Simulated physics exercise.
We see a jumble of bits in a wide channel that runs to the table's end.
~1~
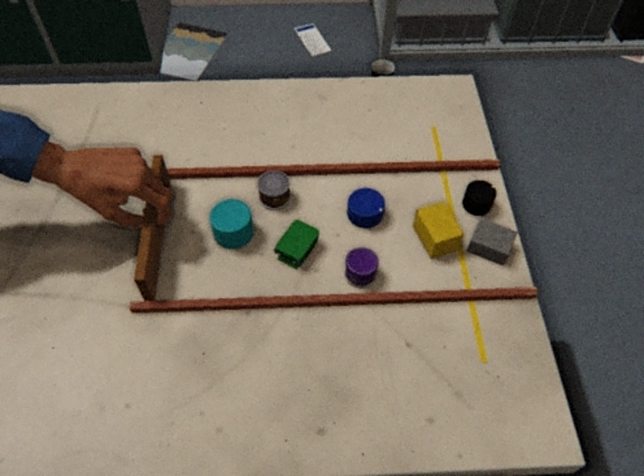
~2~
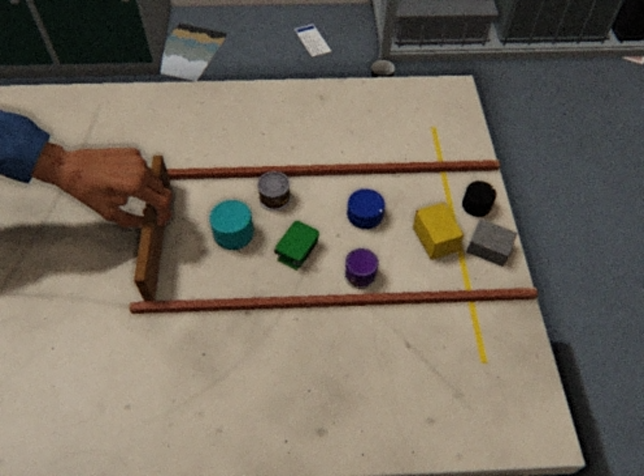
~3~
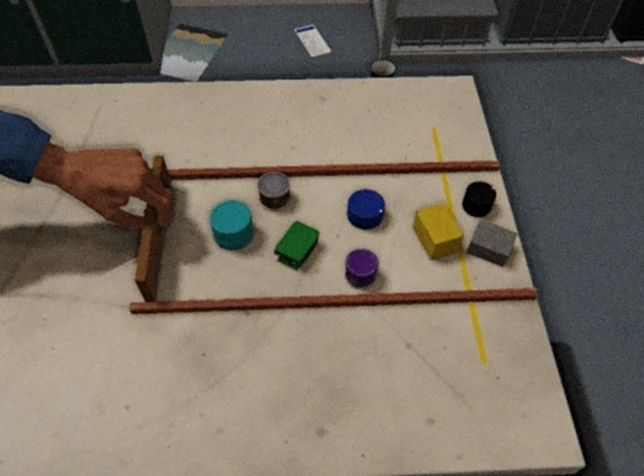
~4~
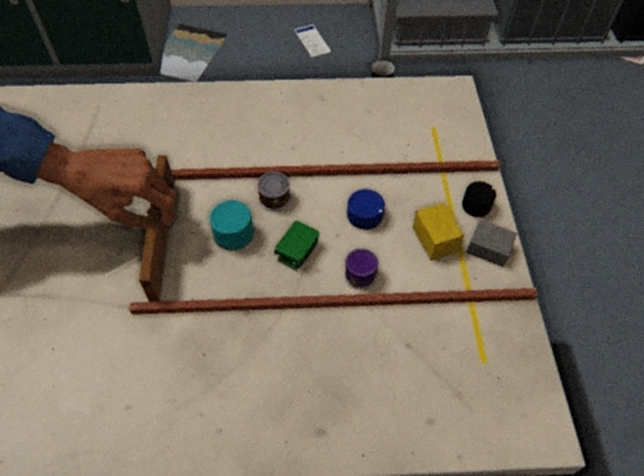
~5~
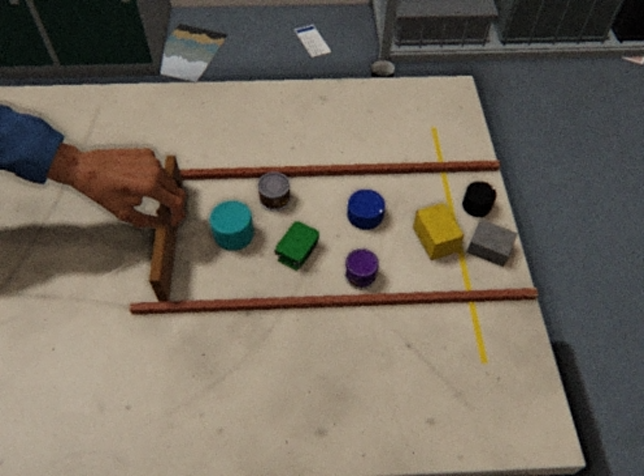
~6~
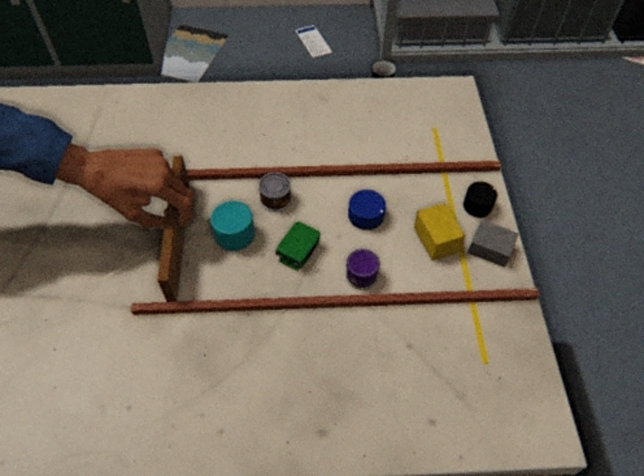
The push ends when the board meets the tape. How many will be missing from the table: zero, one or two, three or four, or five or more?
As it turns out, the number that fall off is one or two.
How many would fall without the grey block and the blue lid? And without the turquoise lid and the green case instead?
The counts: 0 and 0.
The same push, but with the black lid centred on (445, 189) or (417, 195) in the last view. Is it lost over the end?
Place by place, it falls; stays on.
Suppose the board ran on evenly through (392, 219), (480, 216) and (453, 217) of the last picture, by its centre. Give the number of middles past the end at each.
Past the end: 0, 4 and 2.
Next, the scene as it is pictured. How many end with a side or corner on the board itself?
It touches 4.
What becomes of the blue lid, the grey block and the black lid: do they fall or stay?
The blue lid holds on, the grey block falls, the black lid comes down.
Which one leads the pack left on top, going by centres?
That is the yellow block.
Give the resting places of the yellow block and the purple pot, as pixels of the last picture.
Near (516, 231) and (486, 274).
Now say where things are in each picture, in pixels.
In the first picture, grey block (492, 242); black lid (479, 198); yellow block (437, 230); board (154, 225); tape (455, 228).
In the second picture, black lid (479, 199); purple pot (361, 269).
In the third picture, yellow block (437, 231); blue lid (366, 209).
In the fourth picture, grey block (491, 243); board (158, 226).
In the fifth picture, black lid (479, 199); green case (298, 246).
In the sixth picture, grey block (493, 243); black lid (480, 200); yellow block (438, 232); board (175, 226); tape (456, 229).
A little later, none off yet; grey block at rest near (493, 243); black lid at rest near (480, 200); yellow block at rest near (438, 232).
When it is over, the number that fall off is one or two; down, black lid and grey block.
